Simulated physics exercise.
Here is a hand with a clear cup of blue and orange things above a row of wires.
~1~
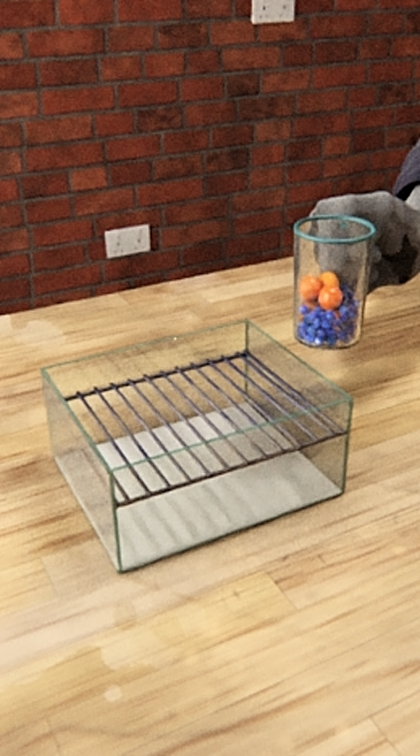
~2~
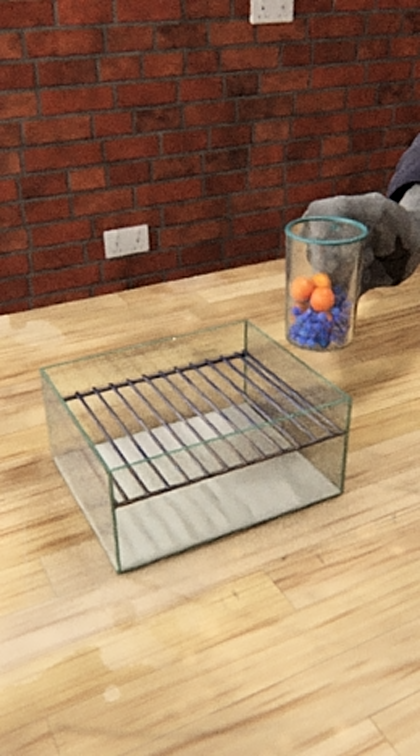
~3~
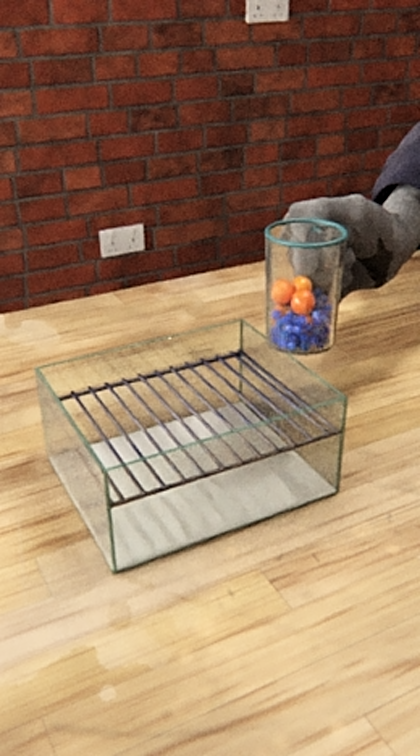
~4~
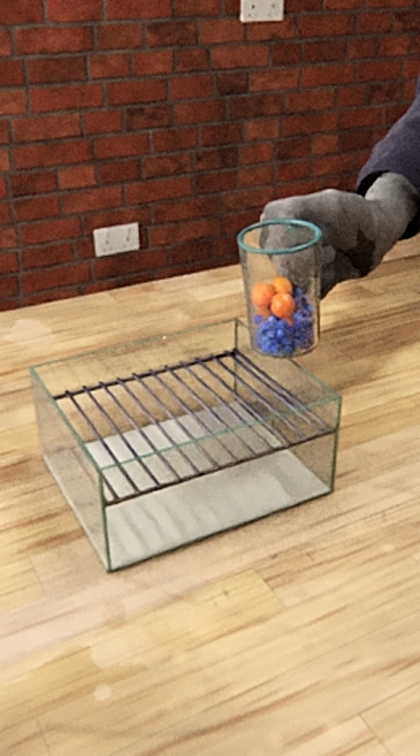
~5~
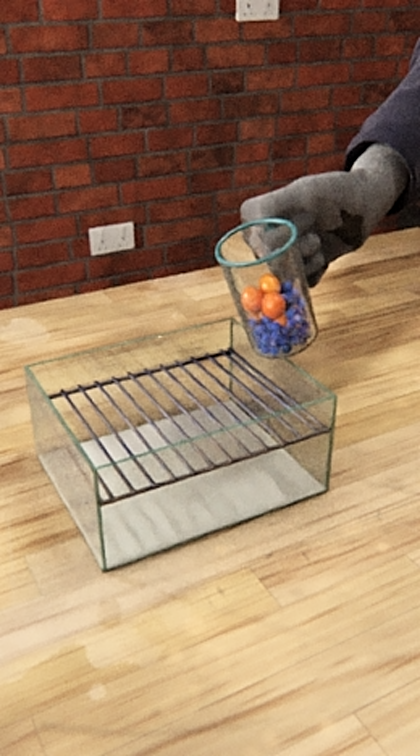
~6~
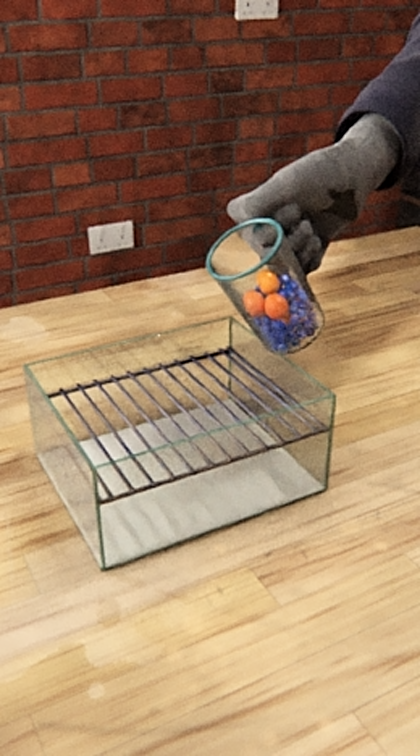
Gloved hand carrying a clear cup of blue and orange balls leftward to a wire rack in a glass box, then tilting it.
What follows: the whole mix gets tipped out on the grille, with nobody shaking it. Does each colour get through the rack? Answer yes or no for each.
Blue ones: Yes; orange ones: No.
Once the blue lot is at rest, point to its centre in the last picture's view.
About (181, 469) in the last view.
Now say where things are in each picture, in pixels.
The first picture shows cup near (331, 284), upright; rack near (110, 439), 14 wires across; blue gumballs near (330, 320), narrower than the gaps; orange sweets near (330, 299), wider than the gaps.
The second picture shows cup near (323, 285), upright; orange ones near (323, 300).
The third picture shows cup near (303, 288), upright; blue ones near (303, 325).
The fourth picture shows cup near (282, 291), tipped 6°; orange ones near (283, 306).
The fifth picture shows cup near (270, 291), tipped 19°; blue ones near (283, 323).
The sixth picture shows cup near (270, 290), tipped 32°; rack near (94, 435); blue ones near (289, 315); orange ones near (277, 308).
Then, 0.35 s on from there, blue ones, the whole lot in the cup; orange ones, the whole lot in the cup.
Then, 0.72 s on from there, blue ones, the whole lot in the cup; orange ones, the whole lot in the cup.
Then, 1.16 s on from there, blue ones, only a few in the cup, near half on or over the wires, near half under the rack; orange ones, the whole lot on or over the wires.
In the end, blue ones, the whole lot under the rack; orange ones, the whole lot on the wires, none at all under the rack.
